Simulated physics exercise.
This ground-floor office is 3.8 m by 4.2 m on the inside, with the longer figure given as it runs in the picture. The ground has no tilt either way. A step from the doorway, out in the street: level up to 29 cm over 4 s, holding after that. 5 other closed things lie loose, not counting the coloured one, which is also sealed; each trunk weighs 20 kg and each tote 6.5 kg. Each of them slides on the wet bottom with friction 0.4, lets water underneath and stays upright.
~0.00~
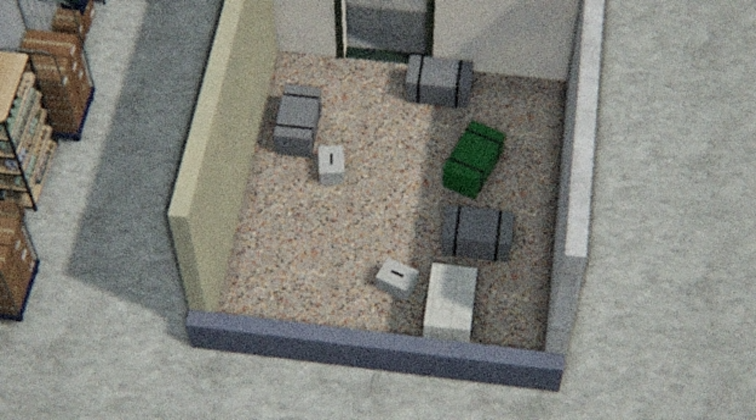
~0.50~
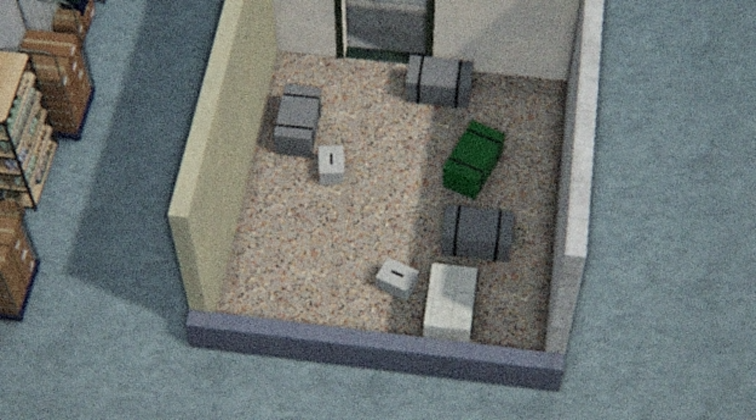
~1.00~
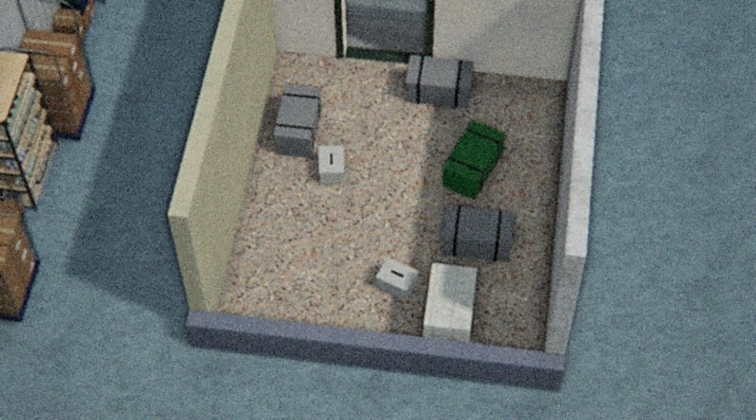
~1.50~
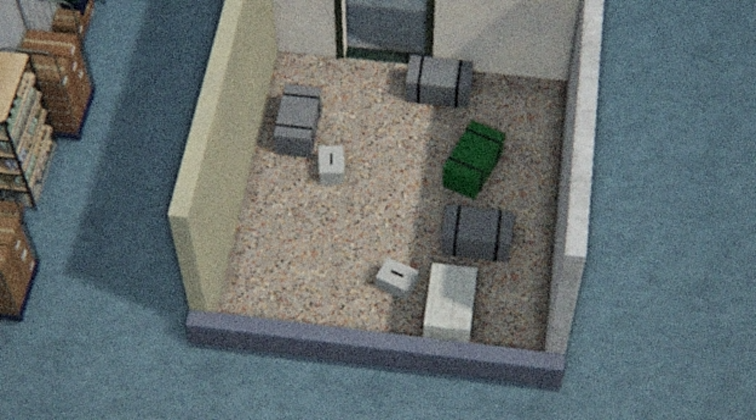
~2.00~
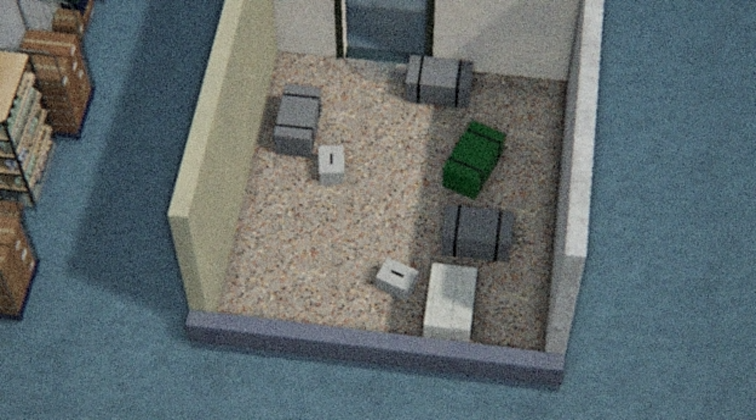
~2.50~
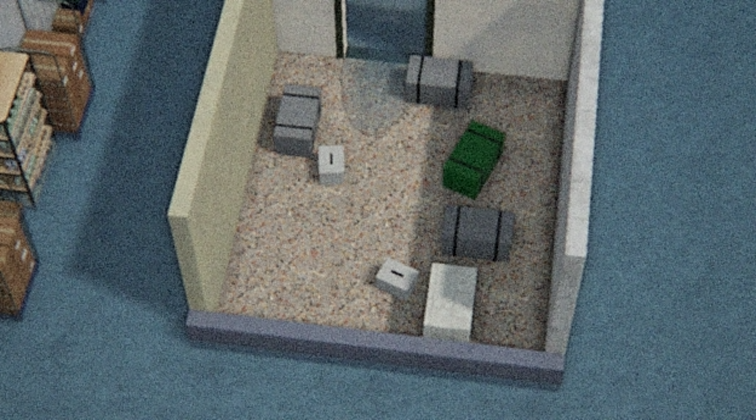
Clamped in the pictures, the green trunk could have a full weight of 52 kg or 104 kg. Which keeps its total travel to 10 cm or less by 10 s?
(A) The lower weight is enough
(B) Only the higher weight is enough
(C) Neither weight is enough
A.
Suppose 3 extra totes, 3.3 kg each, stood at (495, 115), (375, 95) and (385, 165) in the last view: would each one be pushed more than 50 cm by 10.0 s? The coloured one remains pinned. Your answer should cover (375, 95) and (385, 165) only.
Taking them in order, the first is beyond the line and the second is beyond the line.
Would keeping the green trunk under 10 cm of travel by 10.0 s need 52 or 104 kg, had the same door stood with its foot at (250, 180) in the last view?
Lab note: Upper mass required.
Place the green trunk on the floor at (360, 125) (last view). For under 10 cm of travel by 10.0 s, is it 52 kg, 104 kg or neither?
Here only the heavier suffices.
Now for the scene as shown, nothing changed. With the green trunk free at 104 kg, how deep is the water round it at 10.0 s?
Close to 7 cm deep.
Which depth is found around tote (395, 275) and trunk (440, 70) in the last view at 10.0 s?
Around 17 cm and 5 cm.
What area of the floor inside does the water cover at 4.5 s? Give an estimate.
Close to 8.5 m2, I'd say.
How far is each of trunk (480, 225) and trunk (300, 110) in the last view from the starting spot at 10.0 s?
First 40 cm, then 200 cm.
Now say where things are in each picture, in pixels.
In the first picture, the green trunk at (474, 150) rests on the ground; 0.0 m2 under water; 0 of 6 have shifted.
In the second picture, the green trunk at (474, 150), on the bottom; water covers 0.0 m2; 0 of 6 have shifted.
In the third picture, the green trunk at (474, 150) rests on the ground; water covers 0.0 m2; 0 of 6 have shifted.
In the fourth picture, the green trunk at (474, 150) rests on the ground; water covers 0.0 m2; 0 of 6 have shifted.
In the fifth picture, the green trunk at (474, 150) rests on the ground; water covers 0.2 m2; 0 of 6 have shifted.
In the sixth picture, the green trunk at (474, 150), on the bottom; 0.8 m2 under water; 0 of 6 have shifted.
After 3.5 s the green trunk would be 0 cm from its start with 52 kg and 0 cm from its start with 104 kg; 0 cm of water round it then.
After 4.5 s the green trunk would be 0 cm from its start with 52 kg and 0 cm from its start with 104 kg; 3 cm of water round it then.
After 7.0 s the green trunk would be 0 cm from its start with 52 kg and 0 cm from its start with 104 kg; 3 cm of water round it then.
After 10.0 s the green trunk would be 0 cm from its start with 52 kg and 0 cm from its start with 104 kg; 7 cm of water round it then.
